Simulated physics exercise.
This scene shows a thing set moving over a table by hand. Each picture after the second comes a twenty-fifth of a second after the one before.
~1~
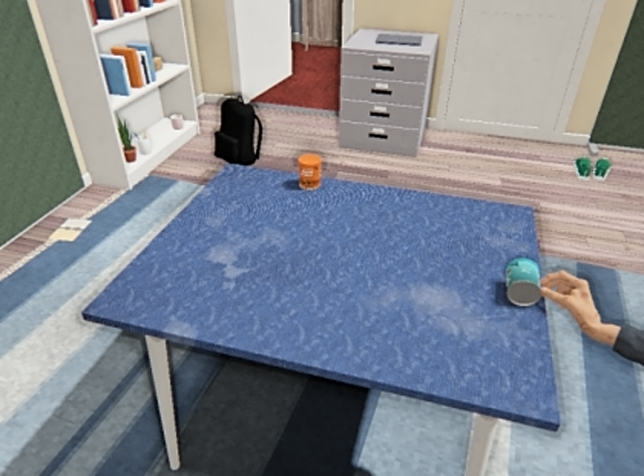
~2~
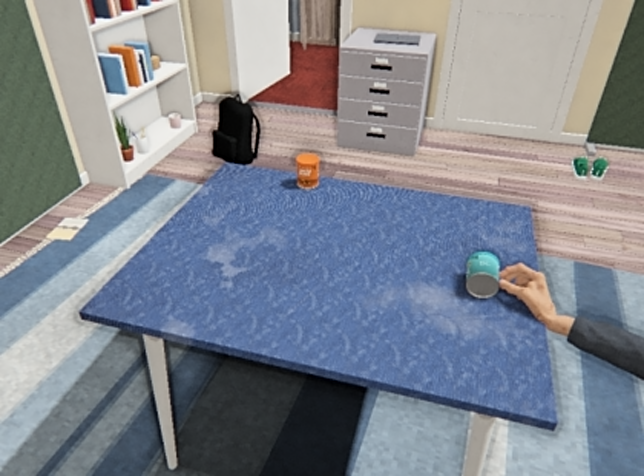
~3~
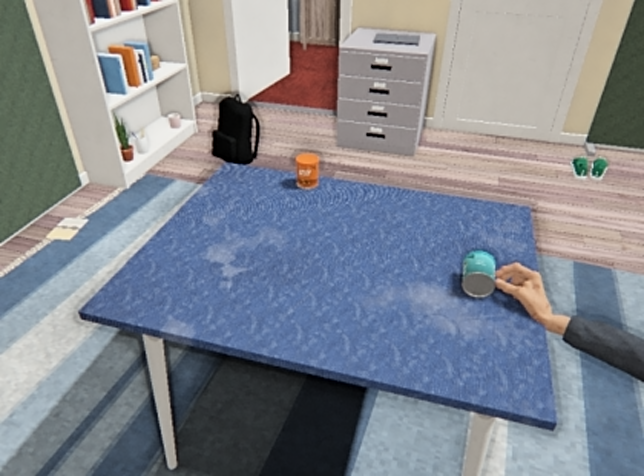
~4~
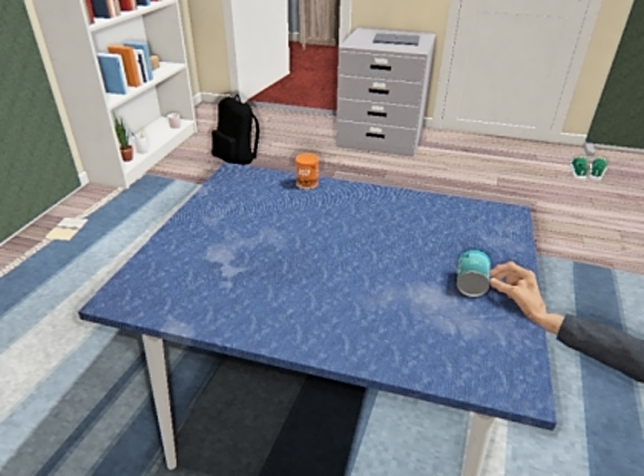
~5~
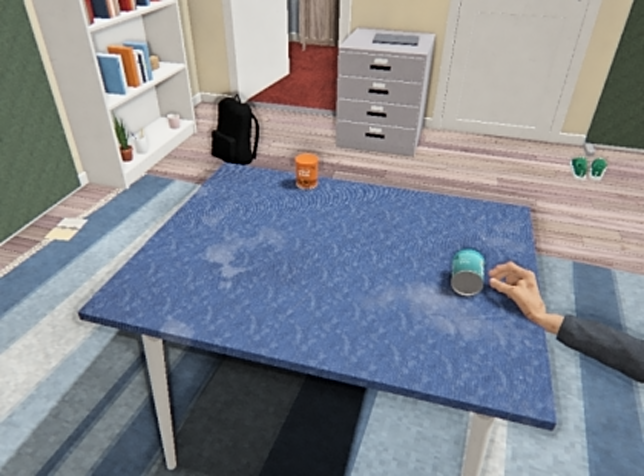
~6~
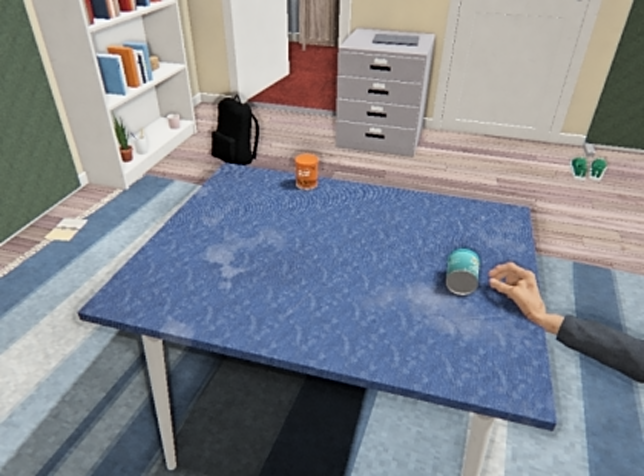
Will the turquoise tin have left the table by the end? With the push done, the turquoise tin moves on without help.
On the table.
Then, 0.10 s after the last picture, turquoise tin rolled about its own width near (451, 270).
Then, 0.20 s after the last picture, turquoise tin rolled about its own width near (443, 269).
Then, 0.40 s after the last picture, turquoise tin rolled about its own width near (431, 266).
At rest, moved from the start, turquoise tin. Seen from the same camera at the end, turquoise tin near (427, 266).
